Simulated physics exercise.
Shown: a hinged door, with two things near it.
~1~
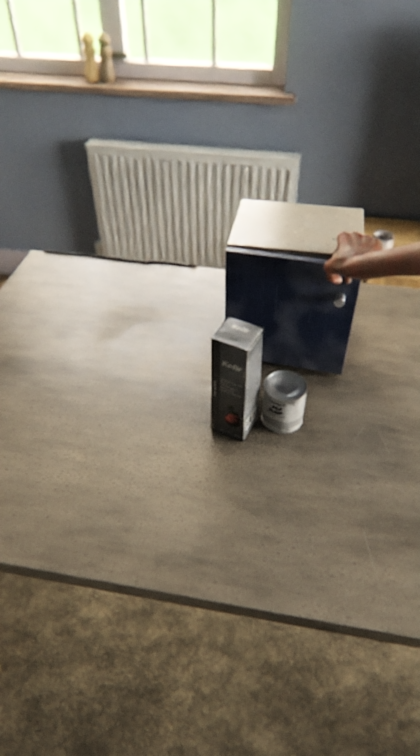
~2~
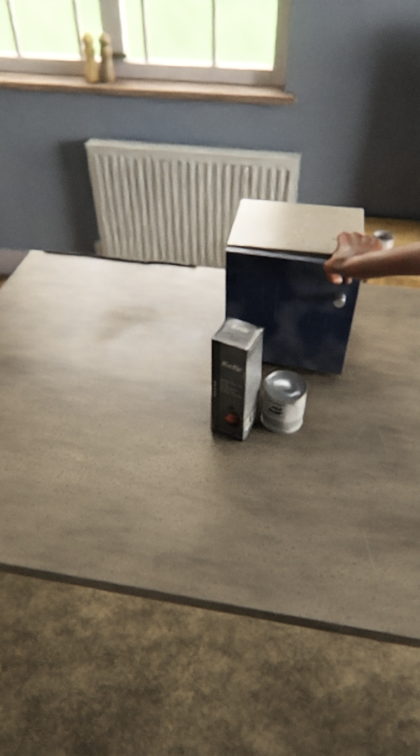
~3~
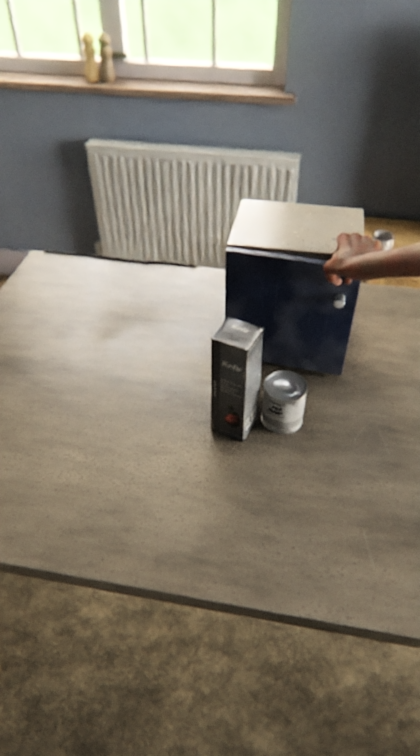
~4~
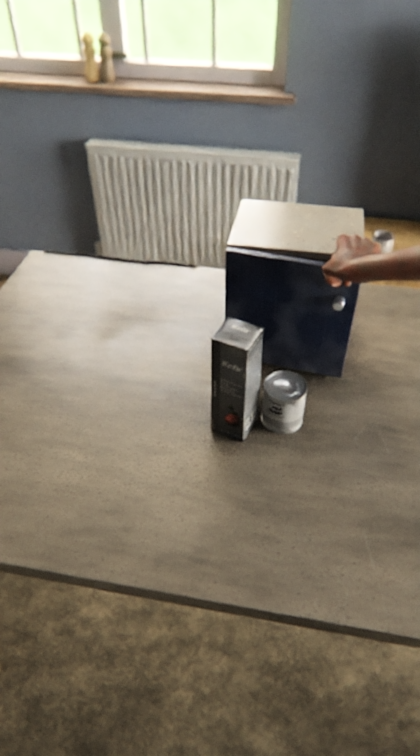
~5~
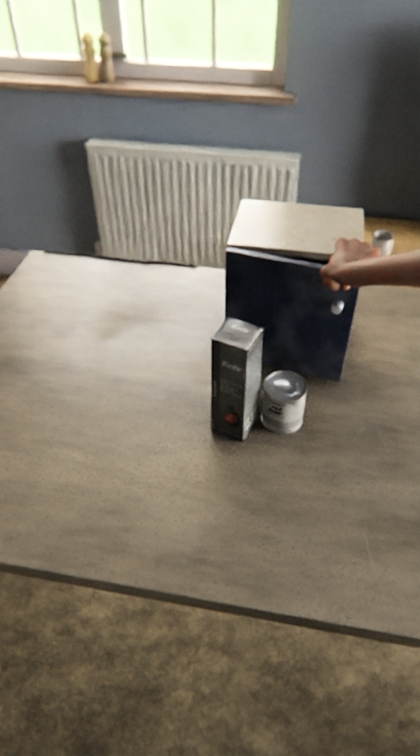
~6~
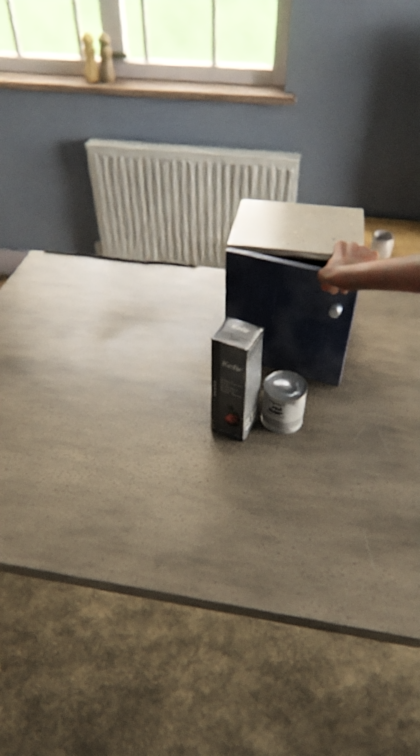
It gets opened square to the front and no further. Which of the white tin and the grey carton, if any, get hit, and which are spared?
The white tin gets hit. The grey carton gets hit.
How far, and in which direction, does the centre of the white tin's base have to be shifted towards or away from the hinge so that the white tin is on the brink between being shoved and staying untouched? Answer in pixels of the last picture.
Down, by 36 pixels.
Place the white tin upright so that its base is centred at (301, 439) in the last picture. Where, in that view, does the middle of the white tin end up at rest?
It finishes near (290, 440).
Then, 1.48 s past the last view, door 59° open; white tin travelled about its own width near (250, 428); grey carton travelled a little near (217, 383).
Finally, the white tin is pushed along, near (197, 449); the grey carton is pushed along, near (179, 380).
